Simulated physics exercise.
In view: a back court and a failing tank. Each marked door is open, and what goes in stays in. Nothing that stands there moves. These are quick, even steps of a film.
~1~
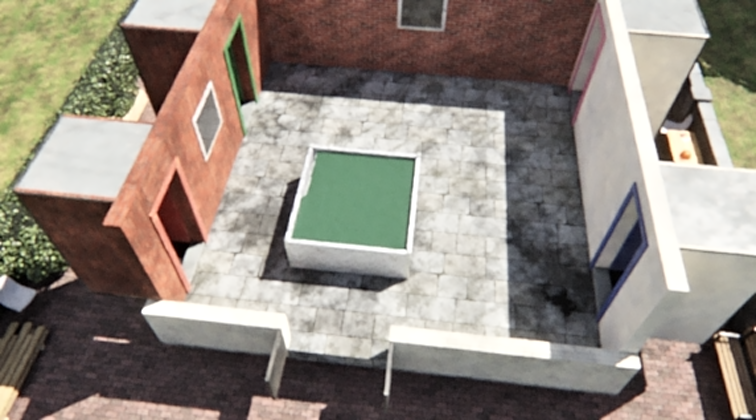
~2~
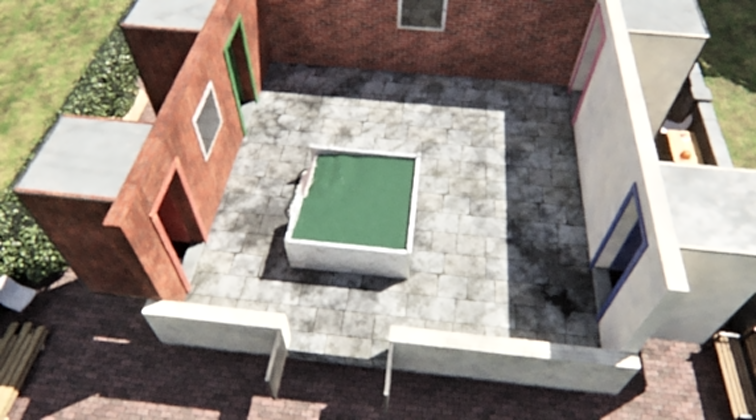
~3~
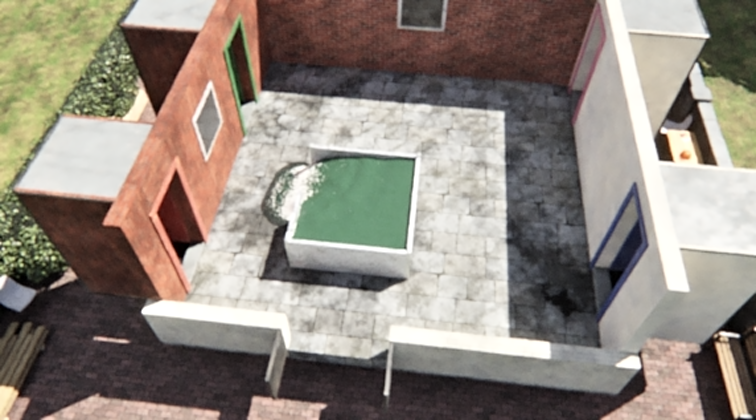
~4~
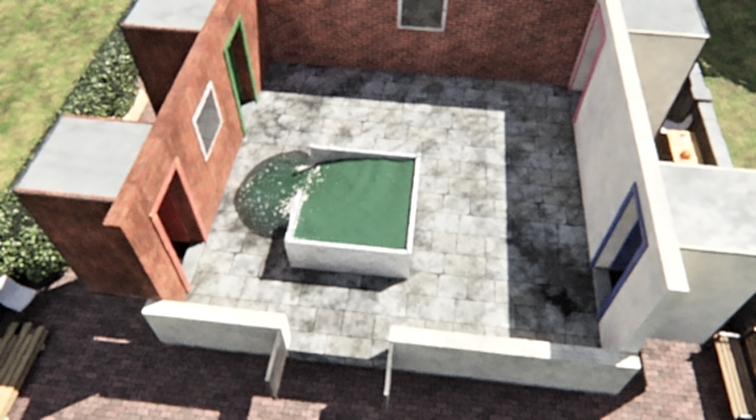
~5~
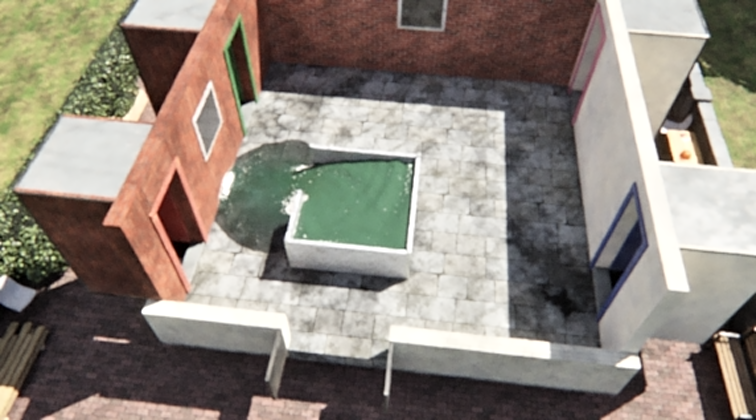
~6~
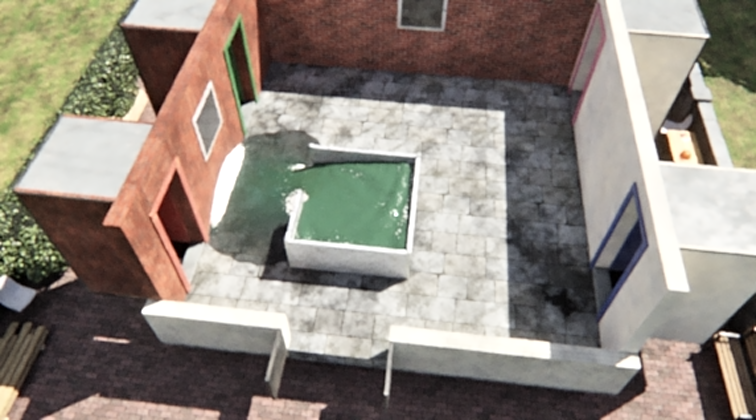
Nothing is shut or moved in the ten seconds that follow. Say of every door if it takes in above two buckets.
The blue door holds within the limit; the green door floods; the red door floods; the pink door holds within the limit.
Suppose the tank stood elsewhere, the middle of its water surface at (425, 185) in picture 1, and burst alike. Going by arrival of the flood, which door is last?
It is the blue-painted one.
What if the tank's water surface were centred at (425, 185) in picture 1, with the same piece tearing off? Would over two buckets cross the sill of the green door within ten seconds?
The green door takes more.
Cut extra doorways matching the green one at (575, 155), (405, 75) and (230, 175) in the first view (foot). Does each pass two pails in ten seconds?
In that order: Keeps below it, takes less, floods.
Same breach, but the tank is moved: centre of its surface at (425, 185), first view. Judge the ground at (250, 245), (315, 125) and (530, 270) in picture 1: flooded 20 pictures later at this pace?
In turn: Wet, awash, clear.
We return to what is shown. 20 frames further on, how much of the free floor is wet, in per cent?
Some 40 per cent.
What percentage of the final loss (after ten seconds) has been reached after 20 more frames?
I make it 30 per cent.
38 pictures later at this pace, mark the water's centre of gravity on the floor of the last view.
At about (353, 186).
A moment on, water covers 15 % of the floor; the blue door not reached, the green door wet at the sill, nothing in, the red door under two buckets in, the pink door not reached.
Next, water covers 25 % of the floor; the blue door not reached, the green door under two buckets in, the red door under two buckets in, the pink door not reached.
Then, water covers 40 % of the floor; the blue door not reached, the green door over two buckets in, the red door over two buckets in, the pink door not reached.
Later, water covers 75 % of the floor; the blue door wet at the sill, nothing in, the green door over two buckets in, the red door over two buckets in, the pink door wet at the sill, nothing in.
In the end, water covers 95 % of the floor; the blue door wet at the sill, nothing in, the green door over two buckets in, the red door over two buckets in, the pink door wet at the sill, nothing in.
